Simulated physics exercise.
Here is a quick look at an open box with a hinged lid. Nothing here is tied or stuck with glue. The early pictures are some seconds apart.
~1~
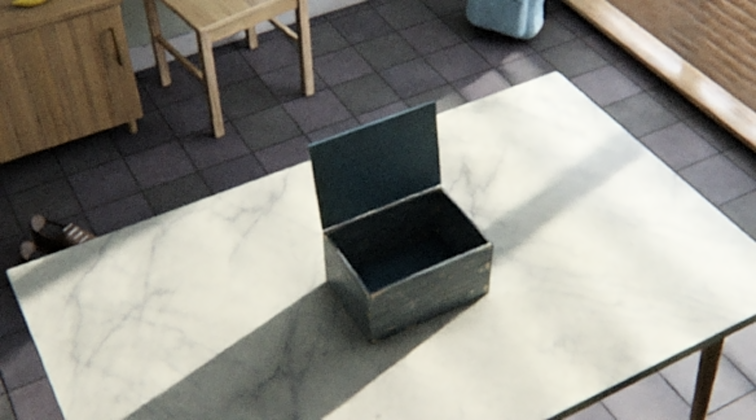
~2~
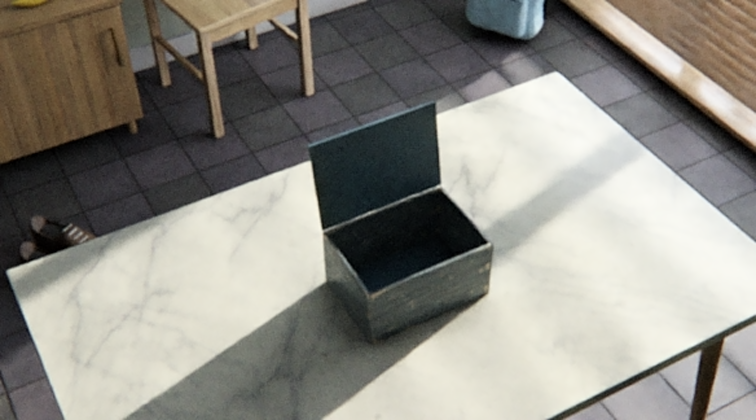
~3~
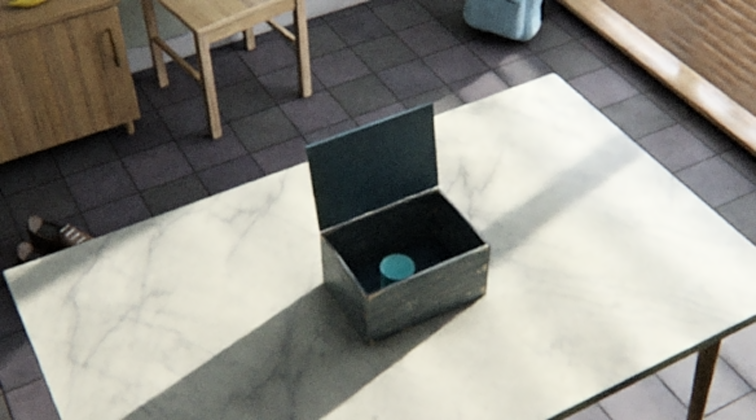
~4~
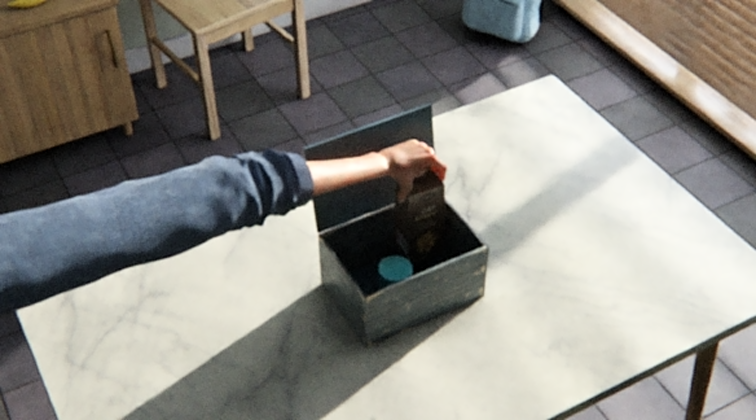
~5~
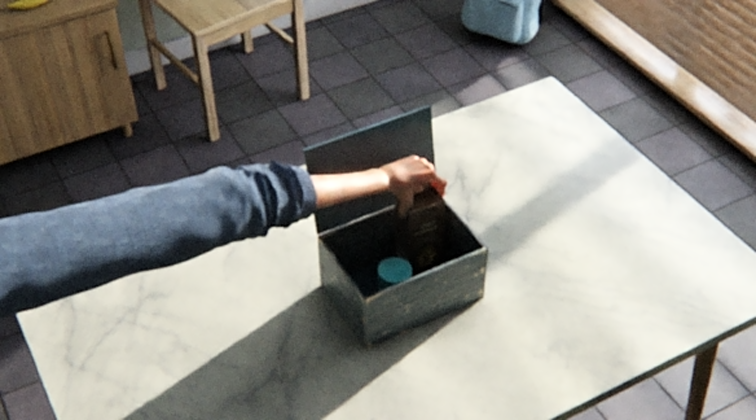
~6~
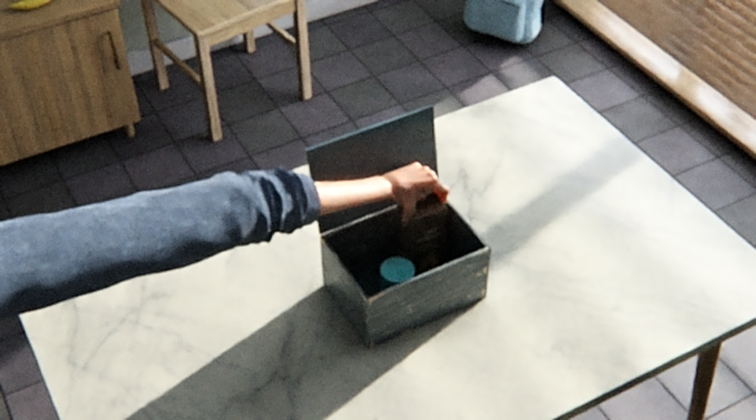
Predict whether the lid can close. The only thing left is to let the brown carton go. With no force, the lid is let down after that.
Prediction: The lid cannot close.
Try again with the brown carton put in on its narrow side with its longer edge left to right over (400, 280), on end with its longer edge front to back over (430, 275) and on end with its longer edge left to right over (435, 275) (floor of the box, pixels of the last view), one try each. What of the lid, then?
First try: It comes fully down; second try: It gets propped open; third try: It gets propped open.
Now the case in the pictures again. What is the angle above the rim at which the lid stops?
Some 60 degrees above the rim, more or less.
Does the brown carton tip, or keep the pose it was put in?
The brown carton stays as it was set.
Then, 1.00 s on from there, lid starting down.
Then, 1.30 s on from there, lid 78° above the rim.
Then, 1.50 s on from there, lid 65° above the rim.
Then, 1.80 s on from there, lid 60° above the rim.
In the end, lid 60° above the rim; both unmoved. At the end, from the last picture's camera, brown carton near (422, 238).
